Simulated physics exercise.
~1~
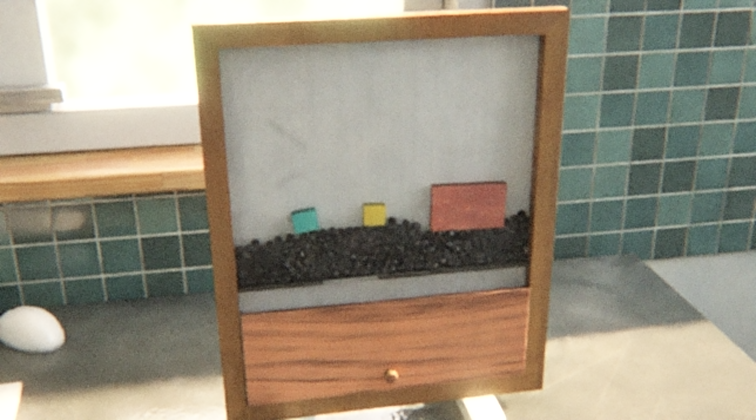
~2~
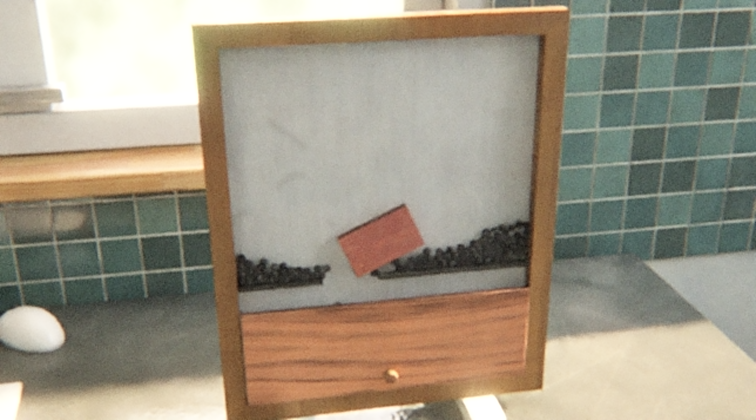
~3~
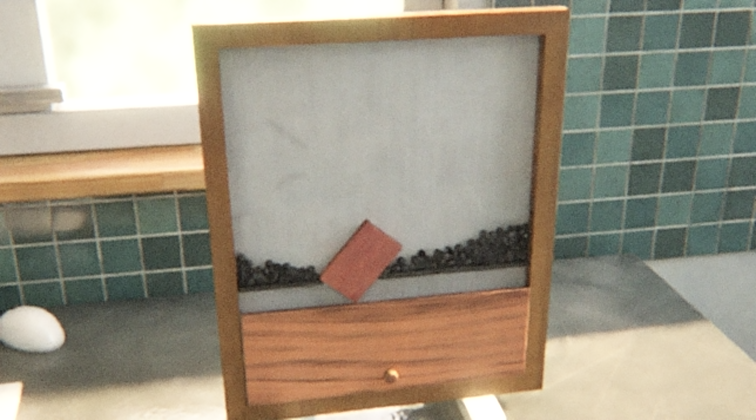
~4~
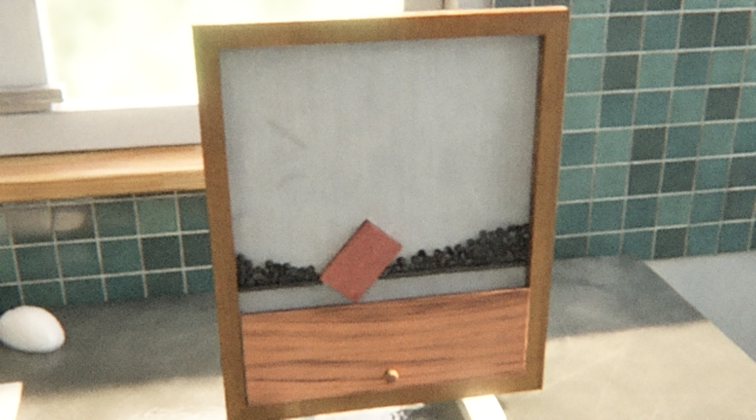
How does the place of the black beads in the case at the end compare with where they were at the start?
Taken as a whole, the beads ended up slightly lower and a little farther to the right, with the bigger heap left on the right side.
